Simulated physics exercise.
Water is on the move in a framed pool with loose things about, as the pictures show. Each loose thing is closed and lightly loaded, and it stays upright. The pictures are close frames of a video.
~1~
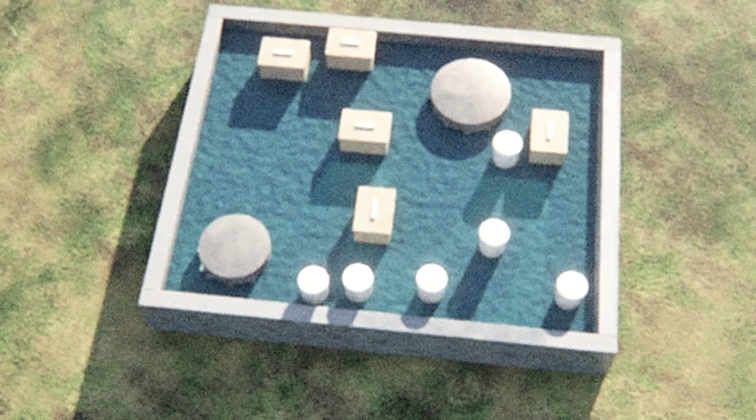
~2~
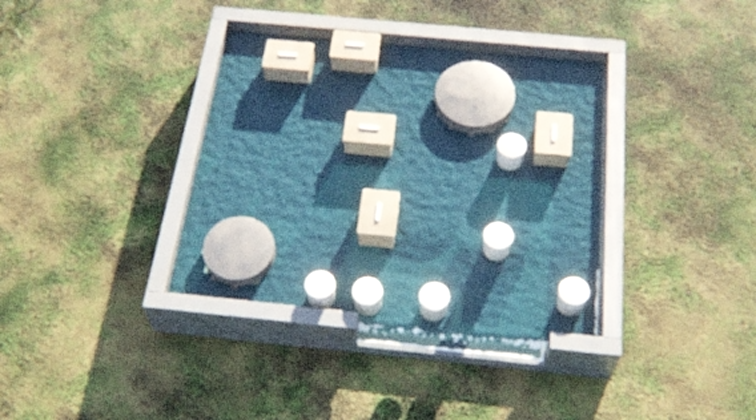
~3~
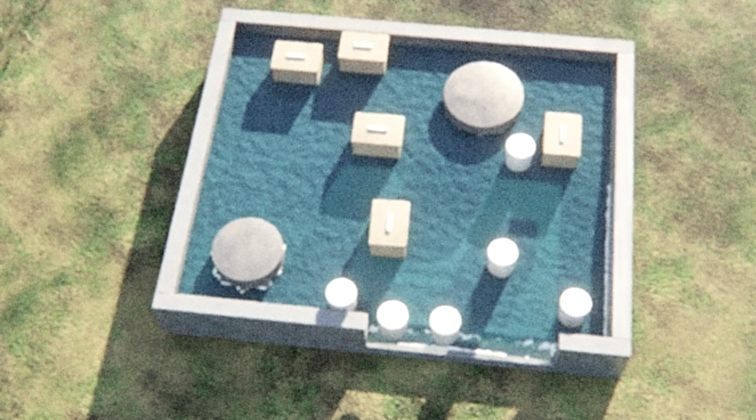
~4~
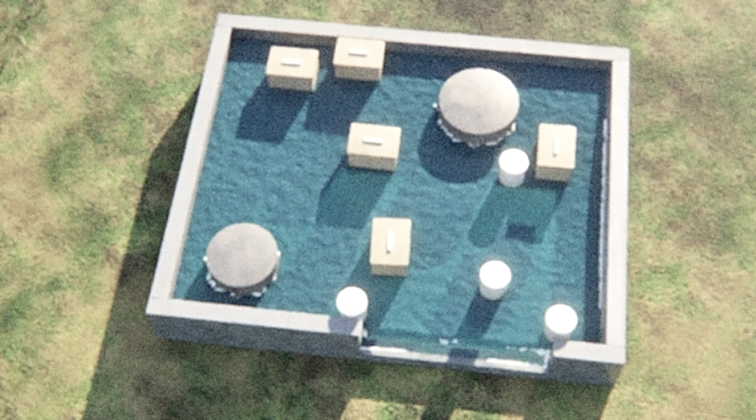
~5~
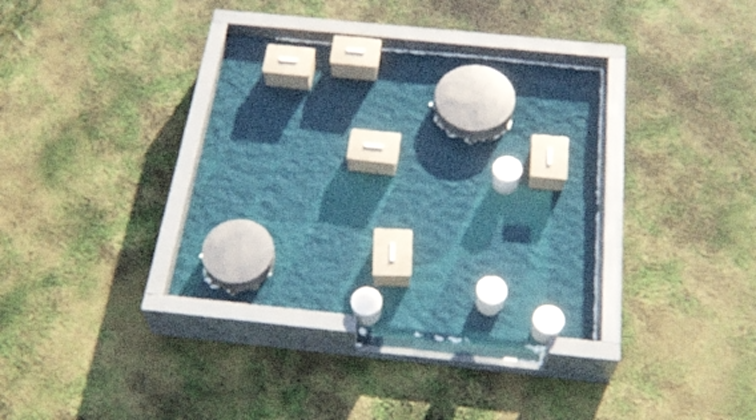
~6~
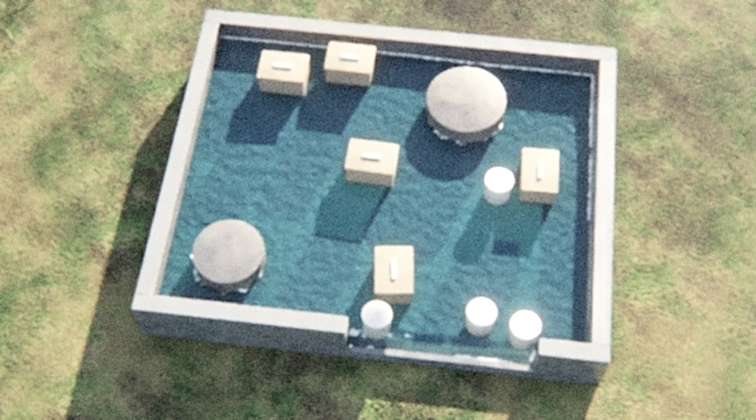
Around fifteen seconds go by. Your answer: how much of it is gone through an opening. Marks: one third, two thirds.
Result: High band.
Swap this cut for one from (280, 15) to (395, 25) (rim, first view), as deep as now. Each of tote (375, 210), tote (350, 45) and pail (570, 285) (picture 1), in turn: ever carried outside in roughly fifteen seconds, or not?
First escapes, second escapes, third never leaves.
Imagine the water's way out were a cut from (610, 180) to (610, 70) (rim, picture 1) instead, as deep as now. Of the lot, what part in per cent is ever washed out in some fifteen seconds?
Estimate: Close to 50 %.
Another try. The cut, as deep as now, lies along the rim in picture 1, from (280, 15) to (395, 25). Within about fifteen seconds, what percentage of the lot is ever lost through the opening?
Close to 40 %, I think.
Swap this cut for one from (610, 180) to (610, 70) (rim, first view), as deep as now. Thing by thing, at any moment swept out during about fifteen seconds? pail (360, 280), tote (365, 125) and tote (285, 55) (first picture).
First one held back, second flushed away, third held back.
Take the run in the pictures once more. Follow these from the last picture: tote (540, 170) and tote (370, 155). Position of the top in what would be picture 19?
(533, 242) and (424, 253), approximately.
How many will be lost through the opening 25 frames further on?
That gives 8.
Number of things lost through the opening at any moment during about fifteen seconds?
9.
A moment on, 6 of 11 are out; 5 afloat.
Next, 6 of 11 are out; 5 afloat.
Later, 8 of 11 are out; 3 afloat.
In the end, 9 of 11 are out; 2 afloat.
